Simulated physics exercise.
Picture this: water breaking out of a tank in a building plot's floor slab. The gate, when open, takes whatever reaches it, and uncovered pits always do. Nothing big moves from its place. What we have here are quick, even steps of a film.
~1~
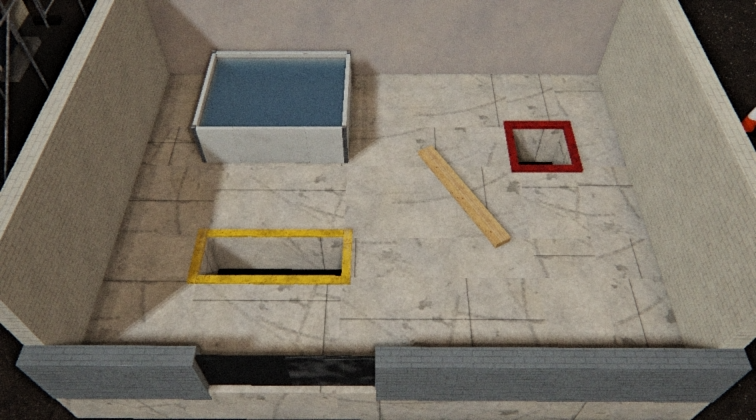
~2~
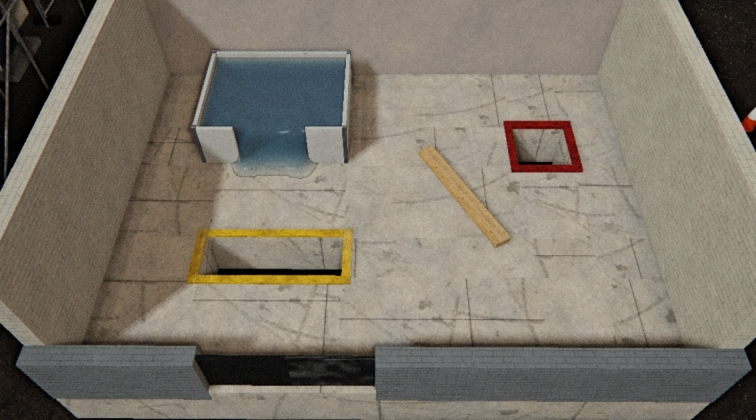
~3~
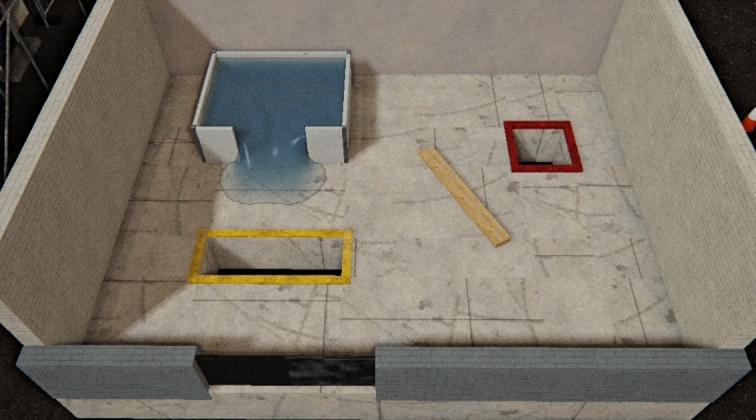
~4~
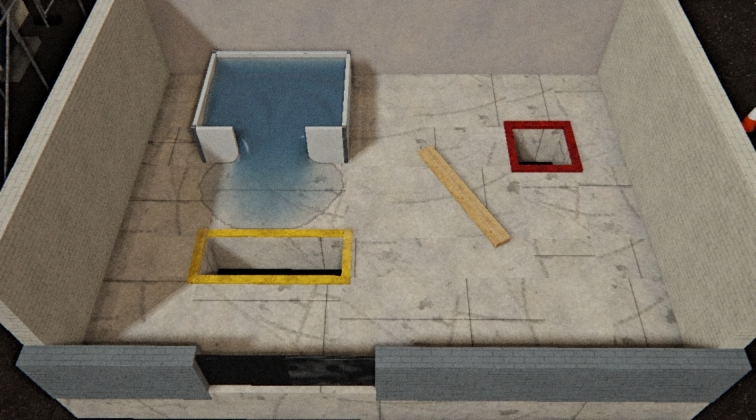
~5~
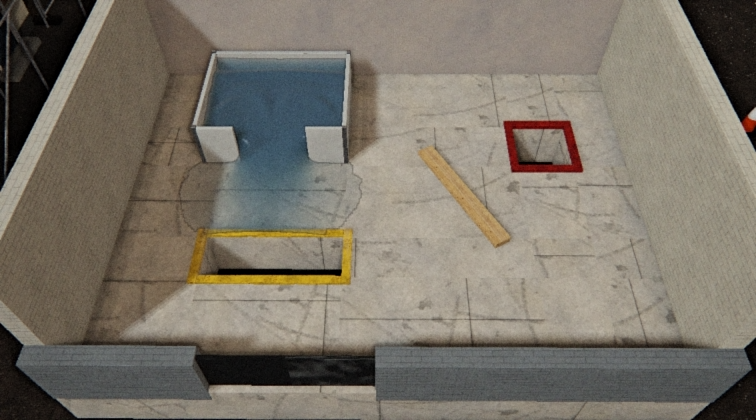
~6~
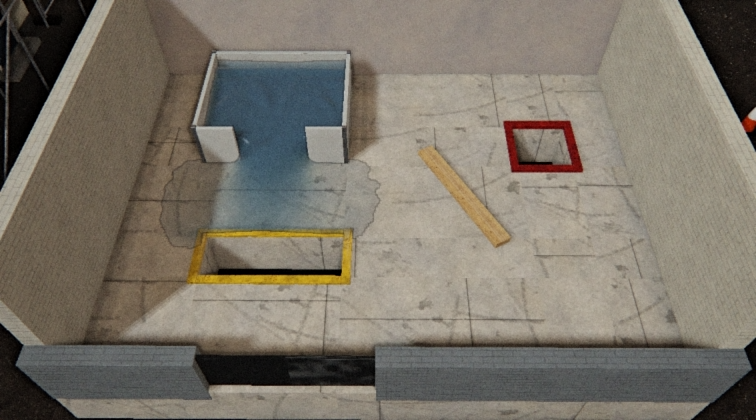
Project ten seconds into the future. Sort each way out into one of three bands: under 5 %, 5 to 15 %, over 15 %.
Sorted: Gate - under 5 %; red pit - under 5 %; yellow pit - over 15 %.
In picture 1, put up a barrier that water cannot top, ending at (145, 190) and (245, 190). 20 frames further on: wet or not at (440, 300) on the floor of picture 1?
Submerged.
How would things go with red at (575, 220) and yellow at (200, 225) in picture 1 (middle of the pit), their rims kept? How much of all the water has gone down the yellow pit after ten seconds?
Share for yellow: 40 in a hundred.
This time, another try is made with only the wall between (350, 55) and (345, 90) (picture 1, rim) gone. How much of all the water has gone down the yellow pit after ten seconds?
Yellow: 0 %.
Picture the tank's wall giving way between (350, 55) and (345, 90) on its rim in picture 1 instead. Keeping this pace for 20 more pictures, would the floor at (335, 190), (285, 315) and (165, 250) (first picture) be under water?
Result, in sequence: Untouched by the flood; untouched by the flood; untouched by the flood.
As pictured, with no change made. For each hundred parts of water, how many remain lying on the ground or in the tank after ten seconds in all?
My reckoning gives about 40 %.
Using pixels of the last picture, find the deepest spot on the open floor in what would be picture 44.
I would point to (246, 229).
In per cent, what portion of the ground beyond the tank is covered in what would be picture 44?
My estimate is close to 45 per cent.
A moment on, water covers 15 % of the floor; the gate 0 %, the red pit 0 %, the yellow pit 15 %.
Next, water covers 20 % of the floor; the gate 0 %, the red pit 0 %, the yellow pit 28 %.
Then, water covers 30 % of the floor; the gate 0 %, the red pit 0 %, the yellow pit 40 %.
Later, water covers 45 % of the floor; the gate 0 %, the red pit 0 %, the yellow pit 53 %.
In the end, water covers 60 % of the floor; the gate 0 %, the red pit 0 %, the yellow pit 59 %.
